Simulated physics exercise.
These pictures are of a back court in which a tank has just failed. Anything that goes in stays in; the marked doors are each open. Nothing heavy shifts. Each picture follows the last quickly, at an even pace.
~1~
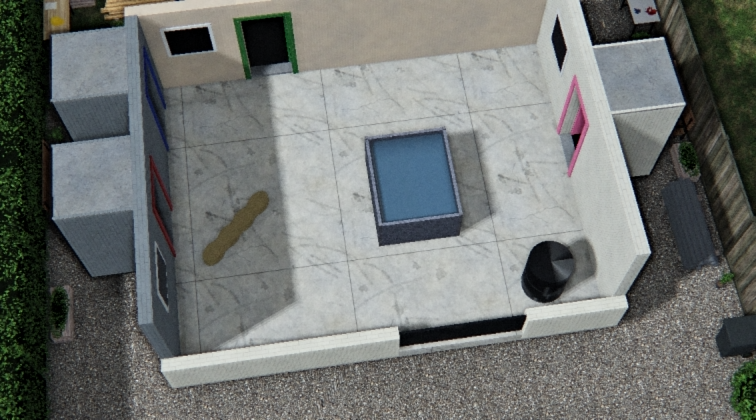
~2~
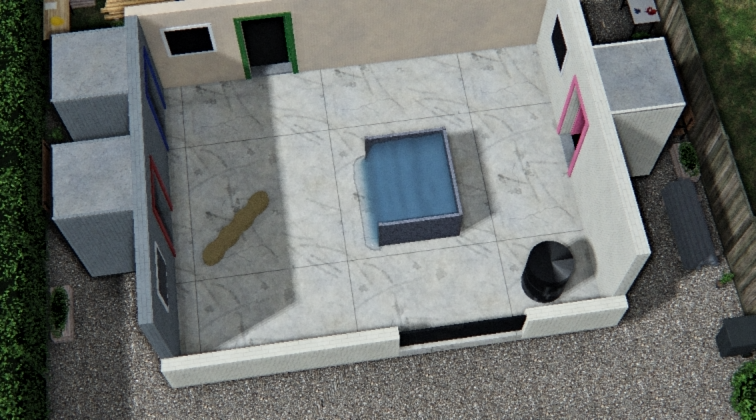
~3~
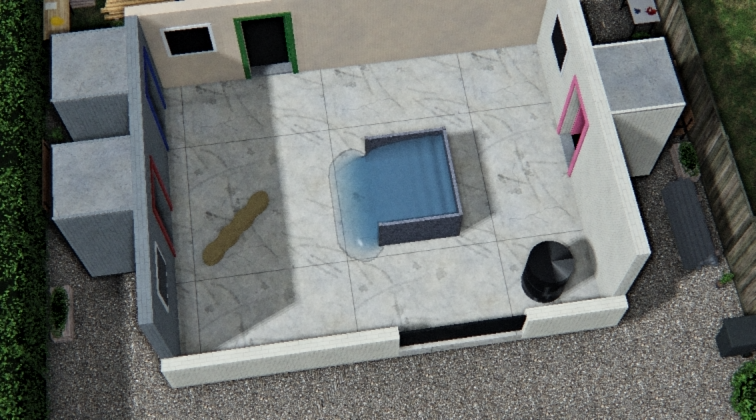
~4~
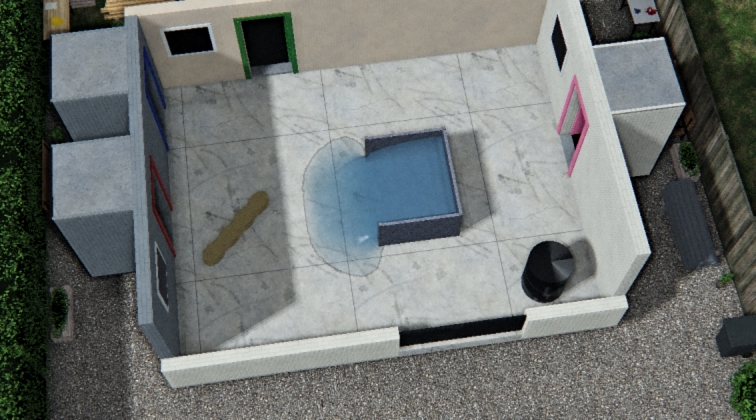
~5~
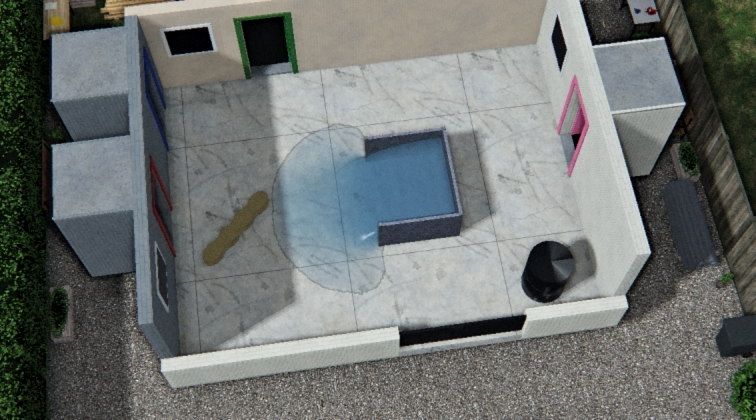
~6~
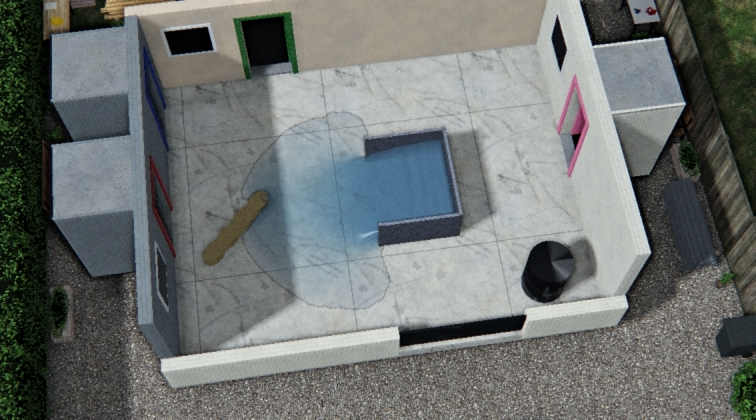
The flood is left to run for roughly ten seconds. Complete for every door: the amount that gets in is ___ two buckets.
Pink door: At most; red door: More than; green door: At most; blue door: More than.
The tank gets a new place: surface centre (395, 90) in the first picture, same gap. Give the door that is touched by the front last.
I'd go with the one in pink.
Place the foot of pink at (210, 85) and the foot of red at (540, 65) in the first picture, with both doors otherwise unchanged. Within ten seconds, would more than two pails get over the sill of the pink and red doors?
I'd say pink overflows, while red falls short.
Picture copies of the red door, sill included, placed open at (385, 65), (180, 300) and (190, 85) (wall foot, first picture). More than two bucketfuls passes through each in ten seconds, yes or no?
Log: Door one misses the mark; door two beats the mark; door three beats the mark.
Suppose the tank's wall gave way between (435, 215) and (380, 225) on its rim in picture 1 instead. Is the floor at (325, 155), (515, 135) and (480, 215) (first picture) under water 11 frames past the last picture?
Going in your order, I'd say still bare, then still bare, then still bare.
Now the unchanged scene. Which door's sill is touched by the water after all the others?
That would be the one in pink.
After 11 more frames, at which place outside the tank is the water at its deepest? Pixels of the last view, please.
About at (182, 369).
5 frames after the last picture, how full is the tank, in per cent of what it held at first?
Some 34 per cent.
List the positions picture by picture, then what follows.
The first picture shows the tank at (413, 177) is whole and still.
In the second picture, the front is at (365, 158), out from the gap at (375, 196).
In the third picture, water pours out at (375, 196) and has run to (359, 256).
In the fourth picture, the front is at (318, 156), out from the gap at (375, 197).
In the fifth picture, water pours out at (375, 197) and has run to (284, 246).
In the sixth picture, water pours out at (375, 198) and has run to (247, 240).
A moment on, water covers 40 % of the floor; the pink door not reached, the red door not reached, the green door not reached, the blue door not reached.
Next, water covers 45 % of the floor; the pink door not reached, the red door wet at the sill, nothing in, the green door wet at the sill, nothing in, the blue door under two buckets in.
Then, water covers 45 % of the floor; the pink door not reached, the red door under two buckets in, the green door wet at the sill, nothing in, the blue door far over two buckets in.
Later, water covers 75 % of the floor; the pink door not reached, the red door over two buckets in, the green door under two buckets in, the blue door far over two buckets in.
In the end, water covers 95 % of the floor; the pink door under two buckets in, the red door over two buckets in, the green door under two buckets in, the blue door far over two buckets in.
